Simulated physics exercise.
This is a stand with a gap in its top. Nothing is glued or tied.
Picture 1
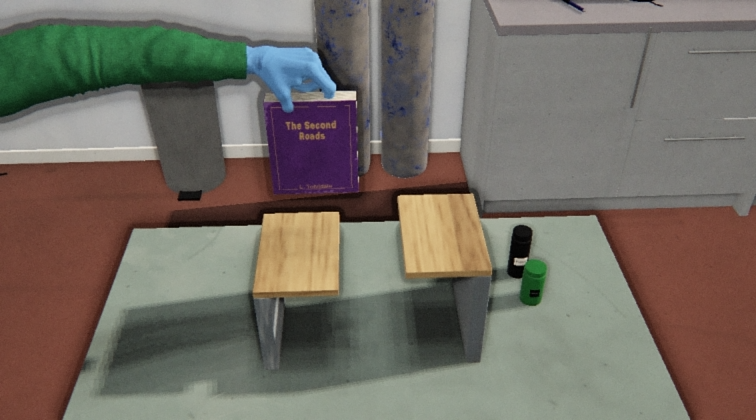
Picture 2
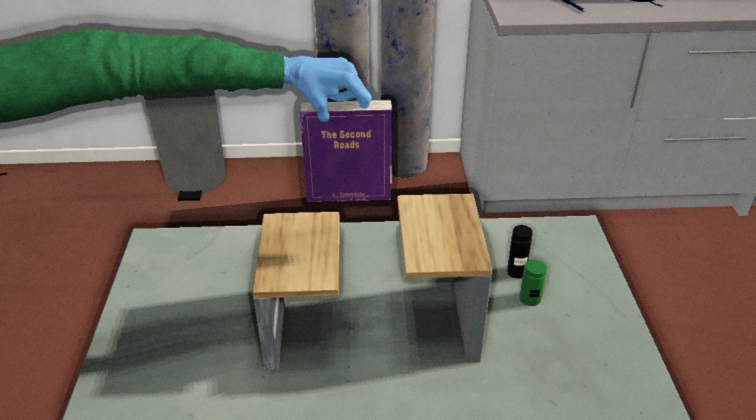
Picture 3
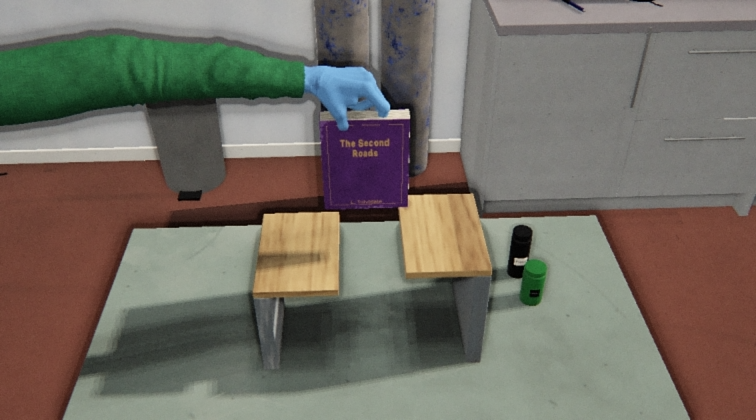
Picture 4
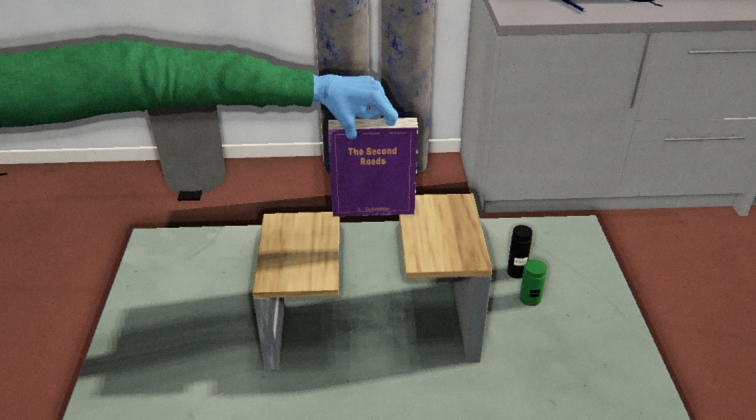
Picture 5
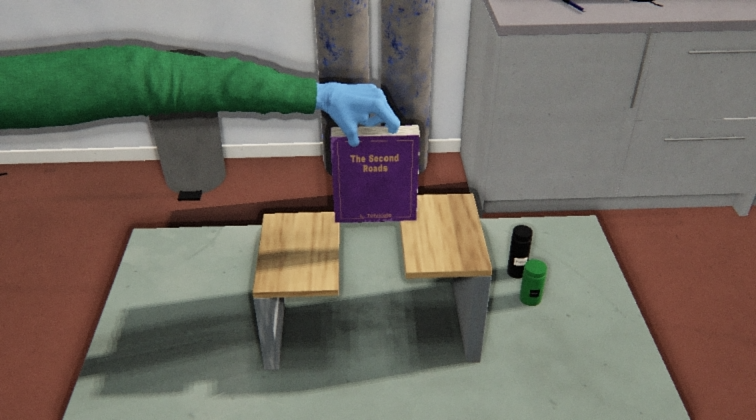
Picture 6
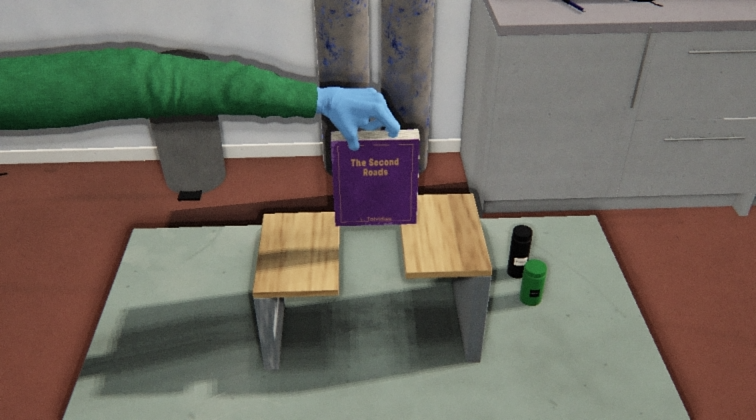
A purple book, gripped from above by a blue-gloved hand in a green sleeve, moved right and lowered slightly over the gap between two wooden tops, while the black and green containers stayed put.
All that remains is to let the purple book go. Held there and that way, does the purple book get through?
In the end the book is caught.
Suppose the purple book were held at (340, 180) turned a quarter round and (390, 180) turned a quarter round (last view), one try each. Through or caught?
First, it goes down the gap; second, it goes down the gap.
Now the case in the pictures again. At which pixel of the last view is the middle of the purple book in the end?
Near (355, 220).
Then, 0.30 s past the last view, purple book rocked 34° from its first pose near (355, 211).
Then, 0.40 s past the last view, purple book on its side near (353, 218).
Finally, down or leaning hard on the stand or table, purple book; the other 2 still in place. Final places as the last picture's camera would see them, purple book near (355, 220). The book lodges.
